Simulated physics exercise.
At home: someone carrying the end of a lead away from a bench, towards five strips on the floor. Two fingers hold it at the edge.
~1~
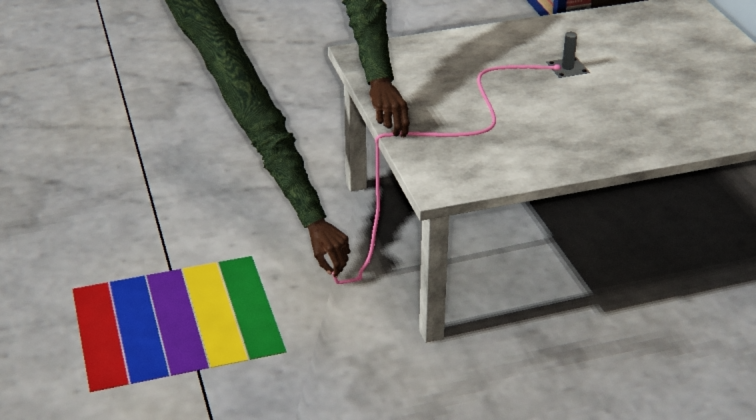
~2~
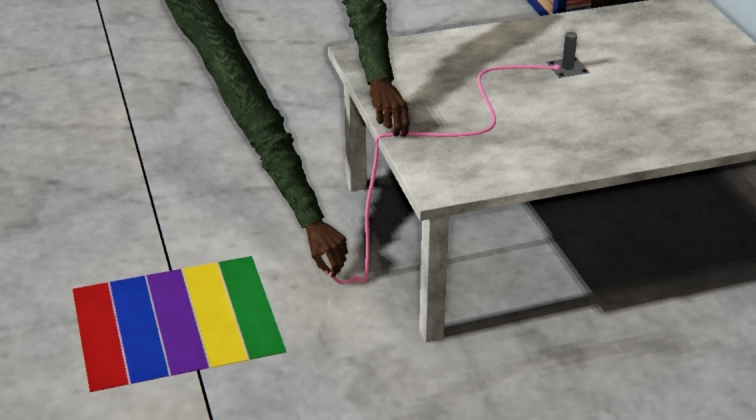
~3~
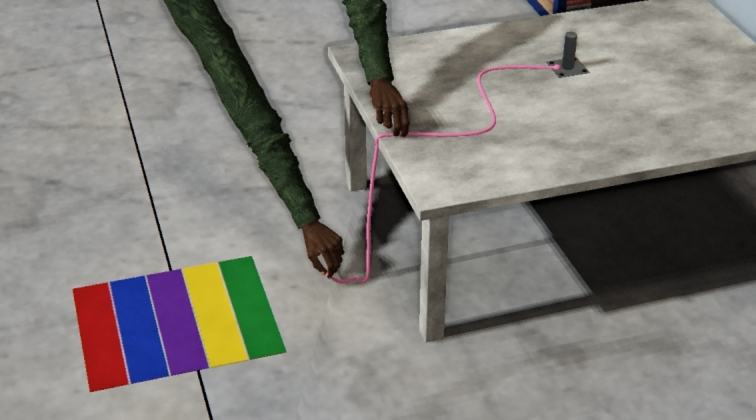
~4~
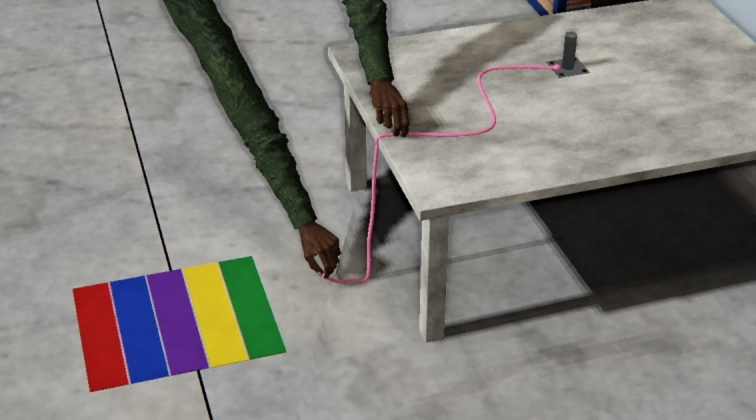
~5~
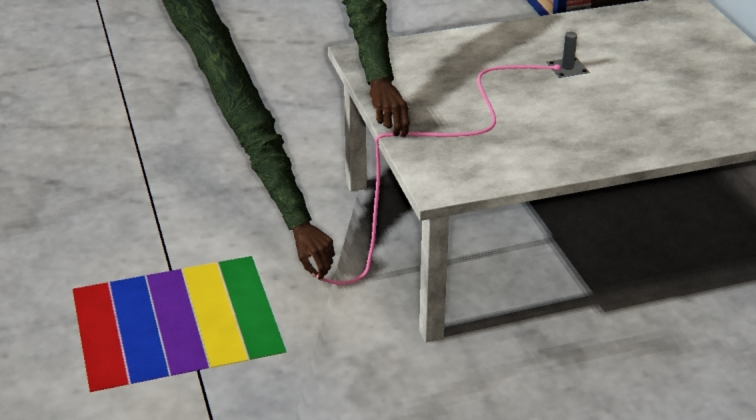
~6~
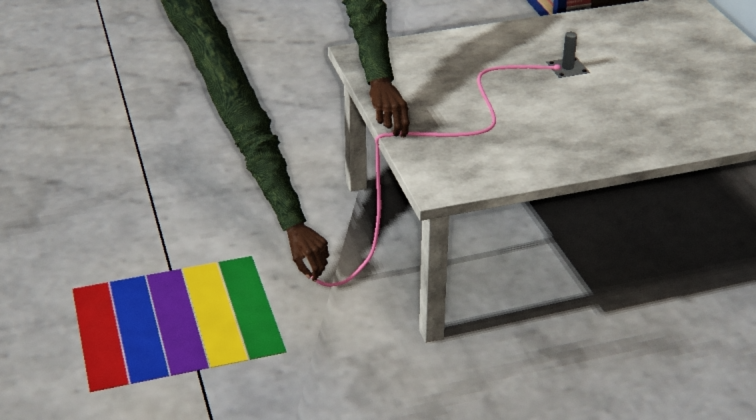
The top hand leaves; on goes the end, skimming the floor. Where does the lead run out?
The blue one.
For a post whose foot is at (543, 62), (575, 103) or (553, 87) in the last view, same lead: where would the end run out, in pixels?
The places are (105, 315), (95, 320) and (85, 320).
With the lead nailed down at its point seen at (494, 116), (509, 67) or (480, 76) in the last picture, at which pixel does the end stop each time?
In that order: (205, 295), (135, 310) and (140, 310).
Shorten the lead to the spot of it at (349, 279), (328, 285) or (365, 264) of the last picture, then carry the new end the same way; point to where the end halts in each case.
About (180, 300), (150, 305) and (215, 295).
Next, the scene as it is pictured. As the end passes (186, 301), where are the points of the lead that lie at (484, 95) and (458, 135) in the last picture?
The first at (457, 102), the second at (375, 133).
Soon after, end near (185, 301); over purple.
Then, end near (149, 308); over blue.
At full stretch, end near (128, 312); over blue. It halts on the blue strip.
